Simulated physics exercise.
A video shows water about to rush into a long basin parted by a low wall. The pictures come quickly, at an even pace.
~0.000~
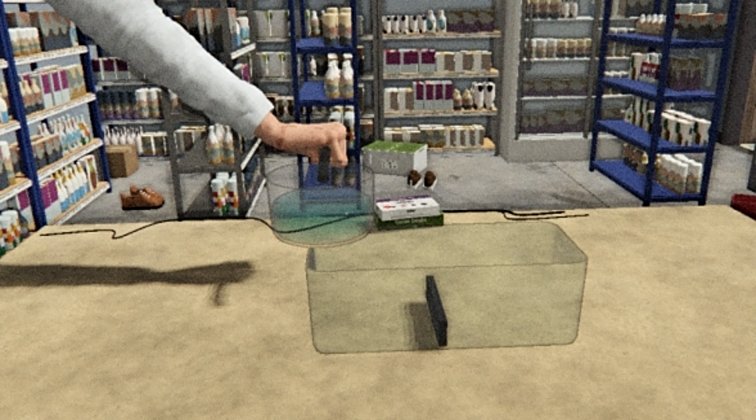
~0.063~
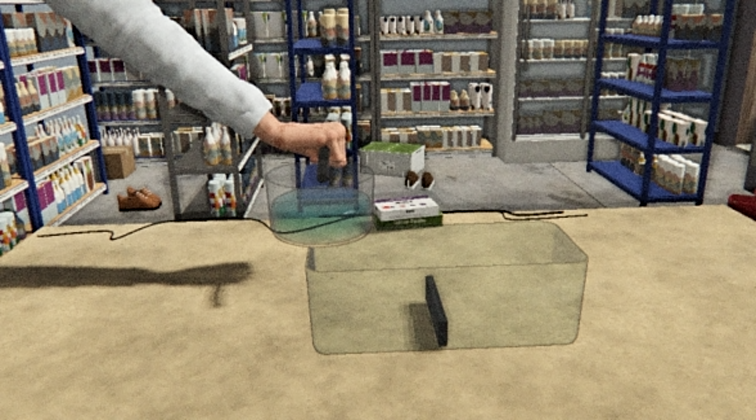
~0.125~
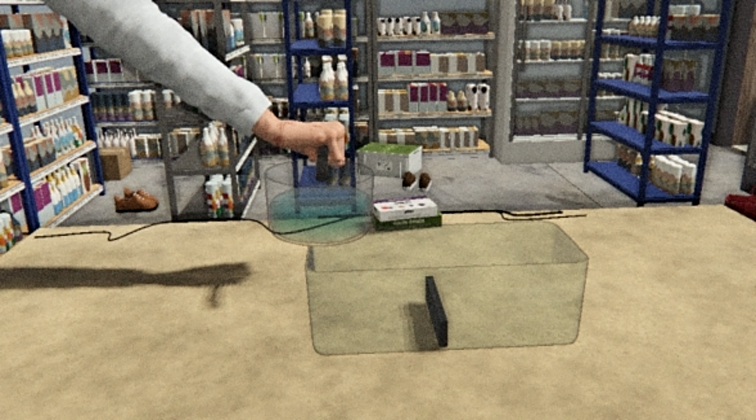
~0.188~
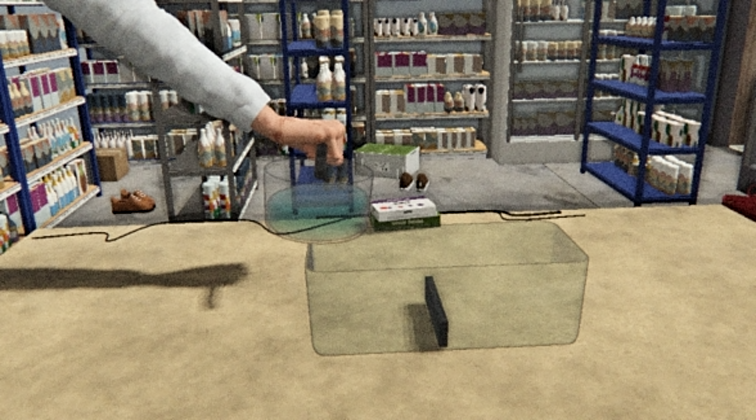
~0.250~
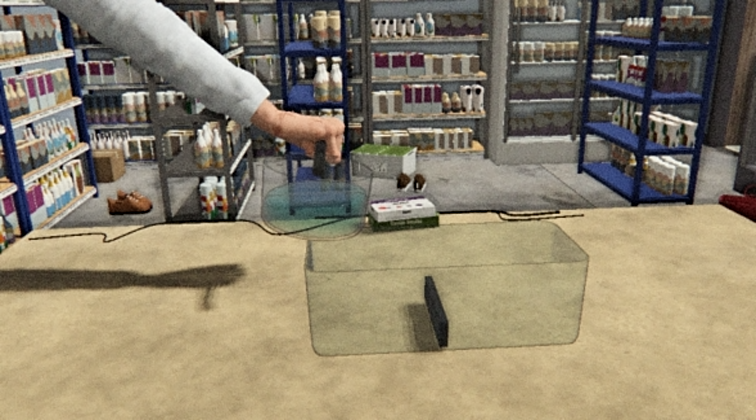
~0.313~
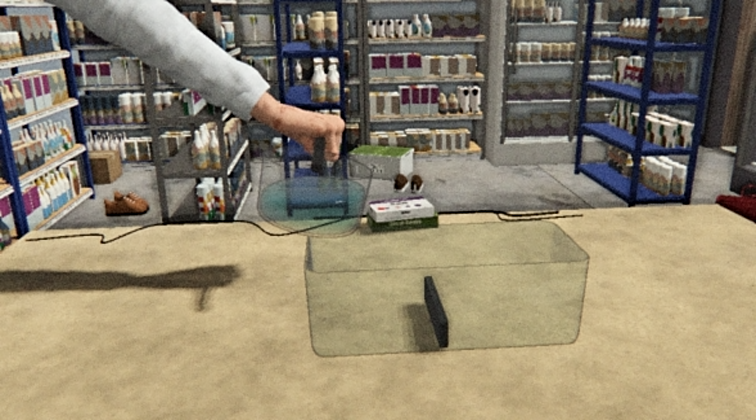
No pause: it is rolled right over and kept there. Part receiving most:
The right-side portion is fullest.
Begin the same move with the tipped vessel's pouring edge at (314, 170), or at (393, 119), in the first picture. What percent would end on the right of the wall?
The first start gives some 10 %, the second some 90 %.
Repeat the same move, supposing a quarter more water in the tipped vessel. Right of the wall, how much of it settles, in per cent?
About 80 parts in a hundred, give or take.
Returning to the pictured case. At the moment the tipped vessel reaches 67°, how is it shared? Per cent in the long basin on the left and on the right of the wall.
About 5 per cent on the left and 0 on the right.
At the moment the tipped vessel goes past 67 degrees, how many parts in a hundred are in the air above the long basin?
Share: Approx. 25 %.
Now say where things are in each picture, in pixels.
The first picture shows tilt 0°; pouring edge (373, 174); surface from (272, 200) to (371, 198); the long basin's rim runs from (309, 250) to (571, 241); the wall's top is at (436, 298).
The second picture shows tilt 1°; pouring edge (373, 174); surface from (271, 201) to (371, 197).
The third picture shows tilt 2°; pouring edge (373, 174); surface from (270, 200) to (370, 195).
The fourth picture shows tilt 5°; pouring edge (373, 174); surface from (268, 198) to (369, 193).
The fifth picture shows tilt 8°; pouring edge (372, 174); surface from (265, 194) to (367, 191).
The sixth picture shows tilt 13°; pouring edge (372, 174); surface from (261, 189) to (366, 187).
By 0.79 s the tilt is 67° and 73 per cent is still to pour, 3 is left of the wall and 0 right of it.
By 1.14 s the tilt is 102° and 13 per cent is still to pour, 14 is left of the wall and 56 right of it.
By 1.51 s the tilt is 112° and 0 per cent is still to pour, 18 is left of the wall and 81 right of it.
By 1.91 s the tilt is 112° and 0 per cent is still to pour, 18 is left of the wall and 81 right of it.
At rest 18 per cent lies left of the wall, 81 right of it and 1 outside.
